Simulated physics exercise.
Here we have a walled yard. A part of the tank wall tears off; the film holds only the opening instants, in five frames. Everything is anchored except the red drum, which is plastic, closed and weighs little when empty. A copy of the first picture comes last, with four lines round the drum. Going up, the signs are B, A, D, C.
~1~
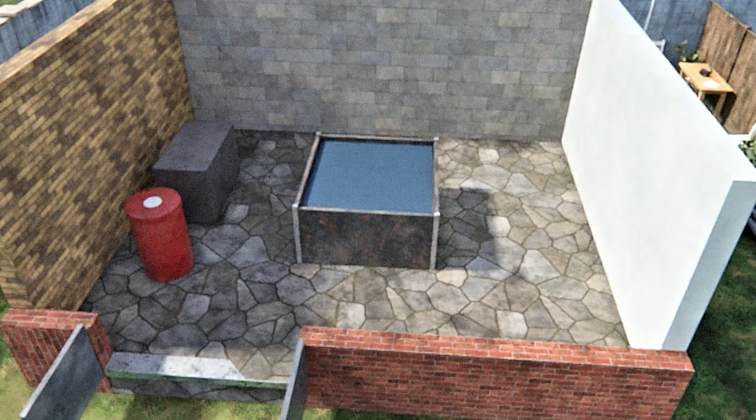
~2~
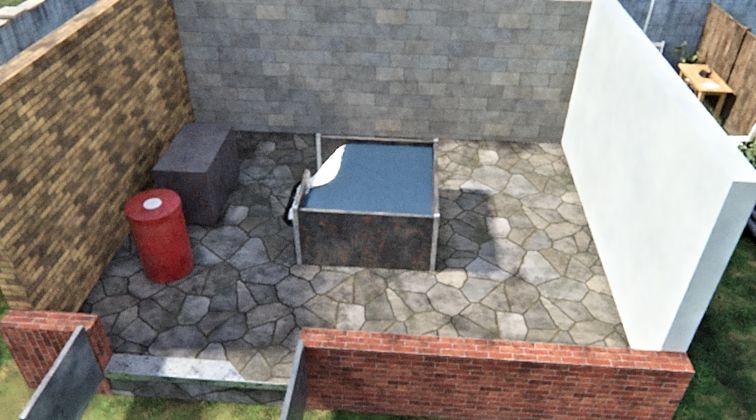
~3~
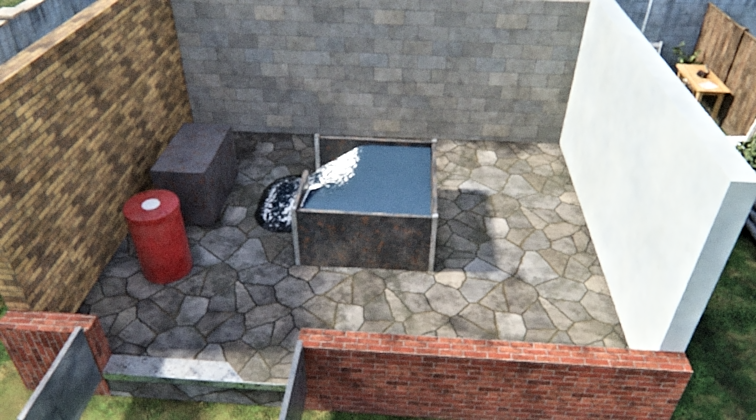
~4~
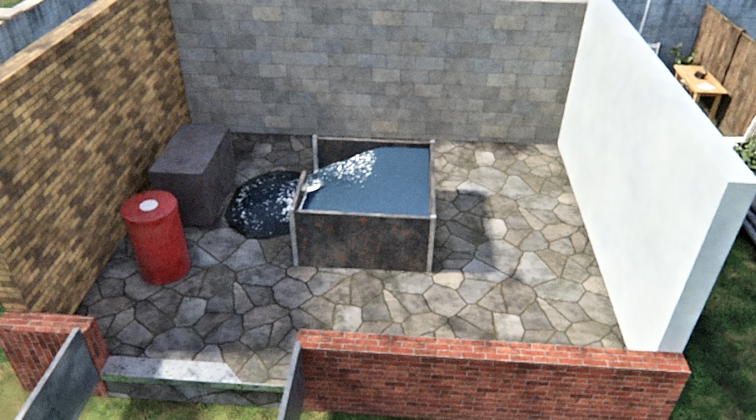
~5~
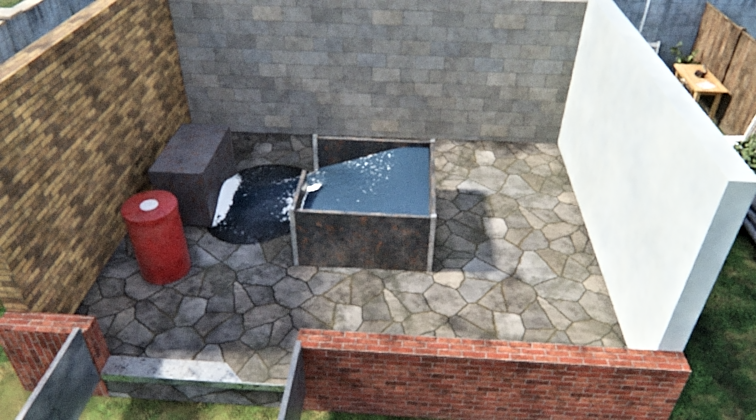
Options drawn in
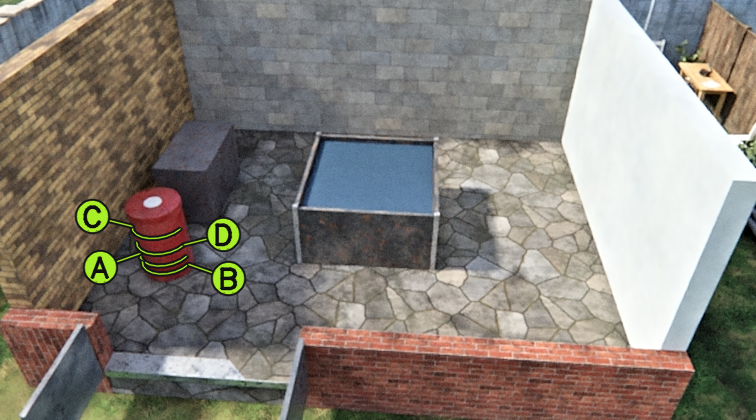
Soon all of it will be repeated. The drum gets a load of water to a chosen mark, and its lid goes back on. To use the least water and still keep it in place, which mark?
The limit is A.
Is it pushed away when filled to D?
No.
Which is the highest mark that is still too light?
That is mark B.
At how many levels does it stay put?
Three.
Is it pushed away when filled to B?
Yes, that goes wrong.
On the marked copy, A at (157, 266); B at (159, 274); C at (149, 238); D at (153, 254); from the bottom up B, A, D, C.
With A, it does not move.
With B, it is pushed about twice its own width away.
With C, it does not move.
With D, it does not move.
